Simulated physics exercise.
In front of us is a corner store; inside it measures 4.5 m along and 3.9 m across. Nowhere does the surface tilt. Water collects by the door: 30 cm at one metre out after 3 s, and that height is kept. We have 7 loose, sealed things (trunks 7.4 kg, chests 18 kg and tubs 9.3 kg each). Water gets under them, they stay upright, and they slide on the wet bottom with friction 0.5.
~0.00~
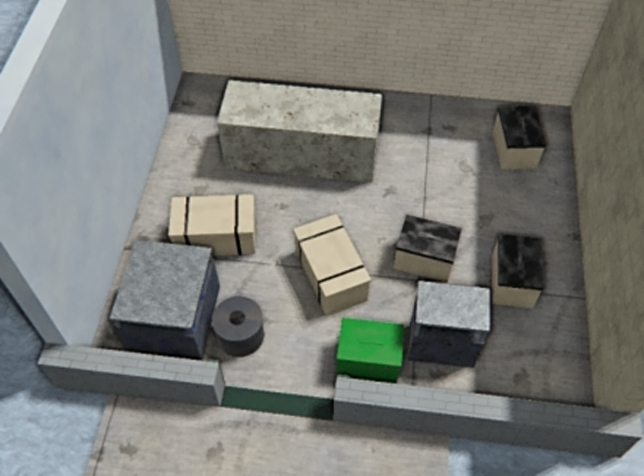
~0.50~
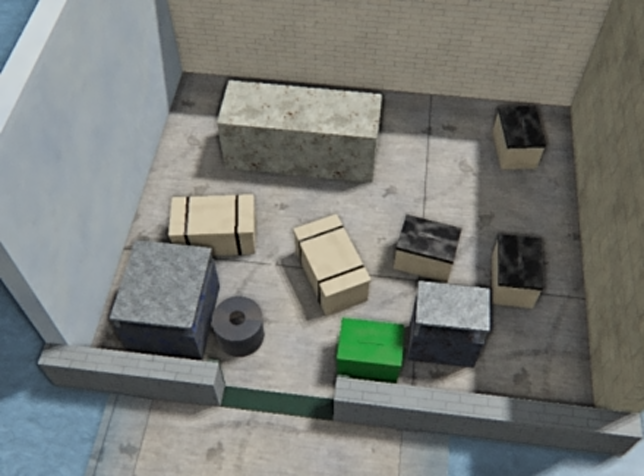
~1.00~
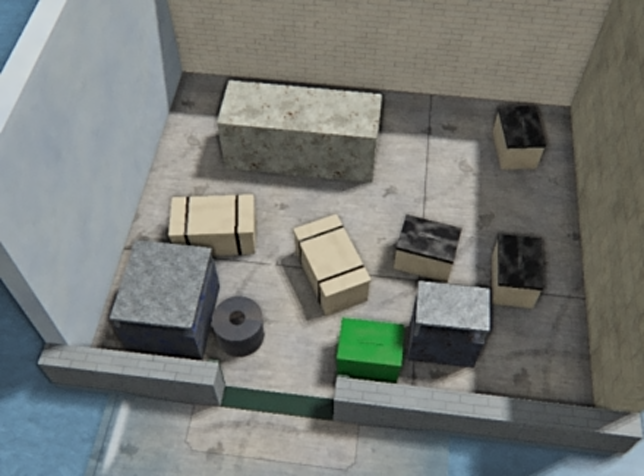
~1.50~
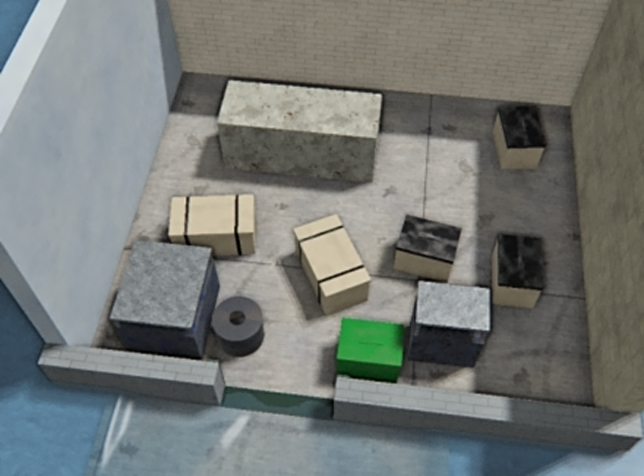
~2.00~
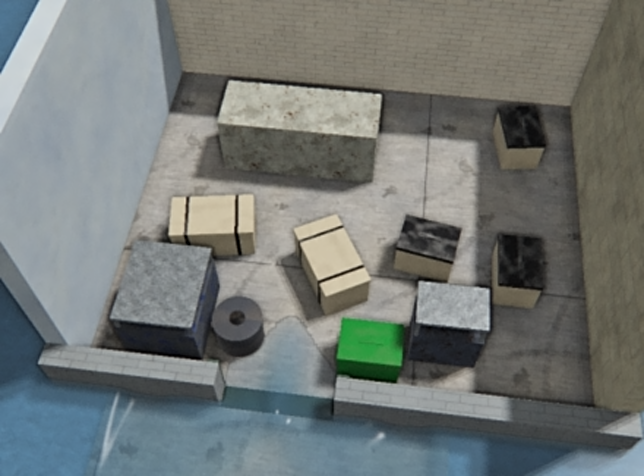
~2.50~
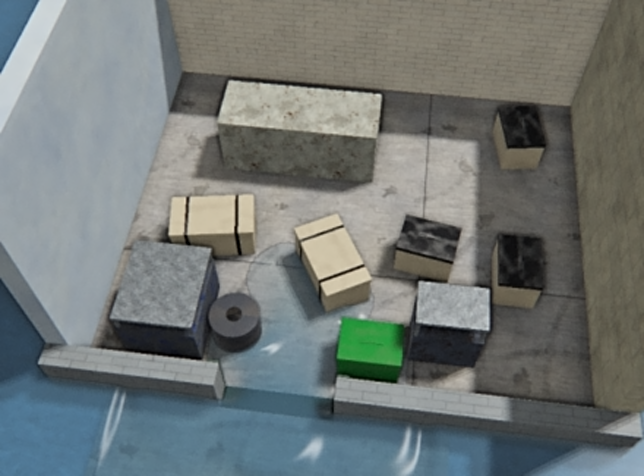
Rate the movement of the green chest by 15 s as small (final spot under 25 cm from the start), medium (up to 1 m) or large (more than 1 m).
Large.
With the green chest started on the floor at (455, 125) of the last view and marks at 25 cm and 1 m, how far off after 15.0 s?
Short answer, it goes a modest way.
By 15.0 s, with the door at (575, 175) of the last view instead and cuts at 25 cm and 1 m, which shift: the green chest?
The green chest hardly moves at all.
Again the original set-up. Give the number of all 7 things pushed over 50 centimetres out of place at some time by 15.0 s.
The answer here is 7.
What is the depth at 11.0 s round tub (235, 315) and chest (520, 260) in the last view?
Close to 10 and 11 centimetres.
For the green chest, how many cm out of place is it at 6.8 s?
About 5 cm out of place.
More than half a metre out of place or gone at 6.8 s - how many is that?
I count 3 of them.
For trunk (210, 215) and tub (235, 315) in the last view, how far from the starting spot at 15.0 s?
One is off by 20 cm, the other by 140 cm, in the order asked.
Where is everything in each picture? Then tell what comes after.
The first frame shows the green chest at (371, 341) rests on the ground; 0.0 m2 under water; 0 of 7 have shifted.
The second frame shows the green chest at (371, 341) rests on the ground; 0.0 m2 under water; 0 of 7 have shifted.
The third frame shows the green chest at (371, 341), on the bottom; 0.0 m2 under water; 0 of 7 have shifted.
The fourth frame shows the green chest at (371, 341), on the bottom; 0.0 m2 under water; 0 of 7 have shifted.
The fifth frame shows the green chest at (371, 341) rests on the ground; 0.4 m2 under water; 0 of 7 have shifted.
The sixth frame shows the green chest at (371, 341), on the bottom; water covers 1.3 m2; 0 of 7 have shifted.
After 3.5 s the green chest is near (373, 341), 0.0 m from its start, aground; 1 afloat.
After 6.8 s the green chest is near (379, 341), 0.1 m from its start, aground; 3 afloat.
After 11.0 s the green chest is near (382, 302), 0.4 m from its start, afloat; 7 afloat.
After 15.0 s the green chest is near (561, 219), 2.2 m from its start, afloat; 7 afloat.
